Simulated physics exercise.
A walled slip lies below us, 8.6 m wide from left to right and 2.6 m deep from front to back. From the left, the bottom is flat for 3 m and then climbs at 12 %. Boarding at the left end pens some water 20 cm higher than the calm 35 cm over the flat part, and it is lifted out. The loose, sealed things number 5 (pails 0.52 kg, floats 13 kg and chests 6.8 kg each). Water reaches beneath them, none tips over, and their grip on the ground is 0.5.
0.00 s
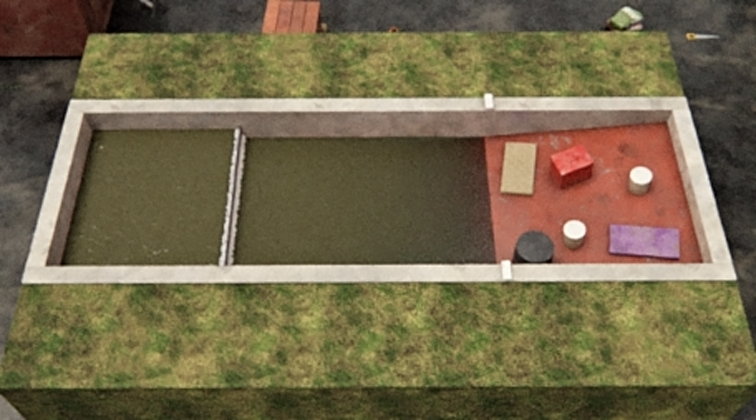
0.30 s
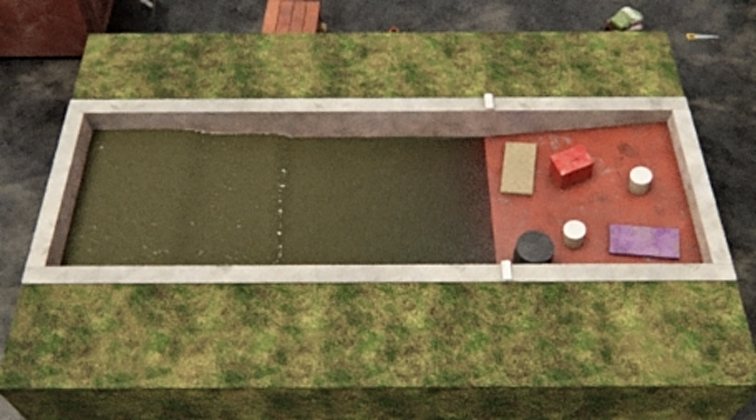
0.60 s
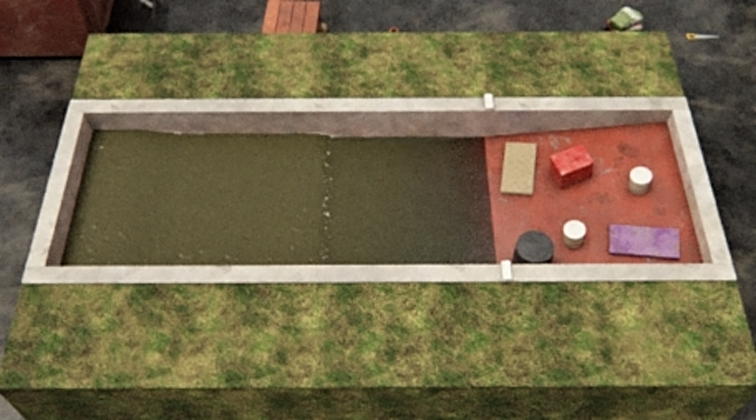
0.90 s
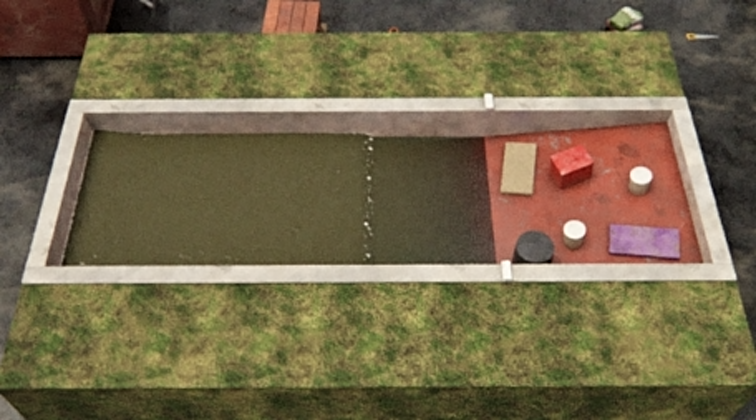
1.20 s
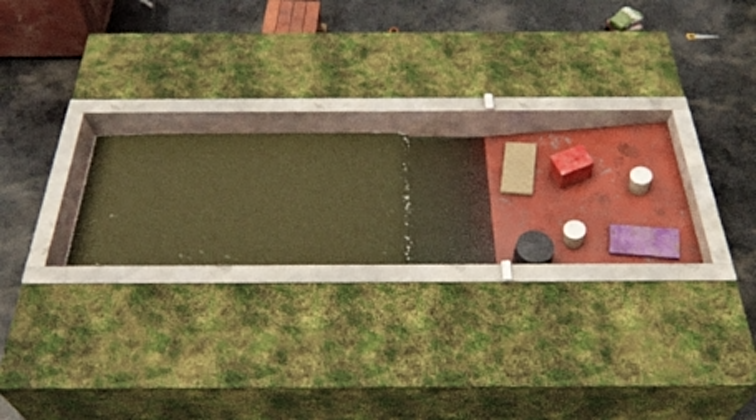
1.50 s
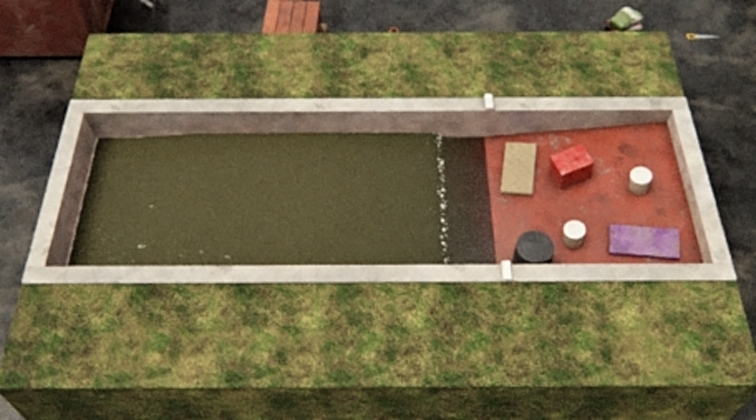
A long, pale-walled rectangular tank set between two mossy green banks is seen from high above by a still camera. Murky olive water fills the left and middle, while on the bare red floor at right sit a tan slab, a red chest, two white cylinders, a dark round piece and a purple float. The boarding at left disappears, and a thin, white-flecked ripple travels steadily rightward across the water, while the objects stay still.
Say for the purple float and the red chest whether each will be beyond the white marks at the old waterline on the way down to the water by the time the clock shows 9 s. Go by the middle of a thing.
Lab note - purple float short of the line, red chest over the line.
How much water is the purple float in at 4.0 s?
2 cm or so.
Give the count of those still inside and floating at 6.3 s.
Then: 4.
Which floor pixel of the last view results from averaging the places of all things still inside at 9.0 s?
Near (427, 206).
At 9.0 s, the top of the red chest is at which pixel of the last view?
About (353, 199).
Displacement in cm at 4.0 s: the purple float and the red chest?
Close to 0 cm for the first and 20 cm for the second.
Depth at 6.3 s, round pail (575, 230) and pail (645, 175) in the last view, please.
First roughly 9 cm, second roughly 2 cm.
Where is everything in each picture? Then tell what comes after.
The purple float at (645, 241), on the bottom; the red chest at (575, 159) rests on the ground; water covers 15.2 m2; 0 of 5 have shifted, in the first frame.
The purple float at (645, 241) rests on the ground; the red chest at (575, 159) rests on the ground; water covers 15.2 m2; 0 of 5 have shifted, in the second frame.
The purple float at (645, 241), on the bottom; the red chest at (575, 159) rests on the ground; water covers 15.2 m2; 0 of 5 have shifted, in the third frame.
The purple float at (645, 241), on the bottom; the red chest at (575, 159) rests on the ground; 15.2 m2 under water; 0 of 5 have shifted, in the fourth frame.
The purple float at (645, 241) rests on the ground; the red chest at (575, 159), on the bottom; 15.2 m2 under water; 0 of 5 have shifted, in the fifth frame.
The purple float at (645, 241) rests on the ground; the red chest at (575, 159) rests on the ground; 15.2 m2 under water; 0 of 5 have shifted, in the sixth frame.
After 2.1 s the purple float is near (645, 241), 0.0 m from its start, aground; the red chest is near (575, 159), 0.0 m from its start, aground; 0 of 5 are over the mark; 0 afloat.
After 4.0 s the purple float is near (645, 241), 0.0 m from its start, aground; the red chest is near (590, 157), 0.2 m from its start, afloat; 0 of 5 are over the mark; 3 afloat.
After 6.3 s the purple float is near (645, 241), 0.0 m from its start, aground; the red chest is near (467, 183), 1.6 m from its start, afloat; 2 of 5 are over the mark; 4 afloat.
After 9.0 s the purple float is near (645, 241), 0.0 m from its start, aground; the red chest is near (353, 199), 3.2 m from its start, afloat; 4 of 5 are over the mark; 4 afloat.
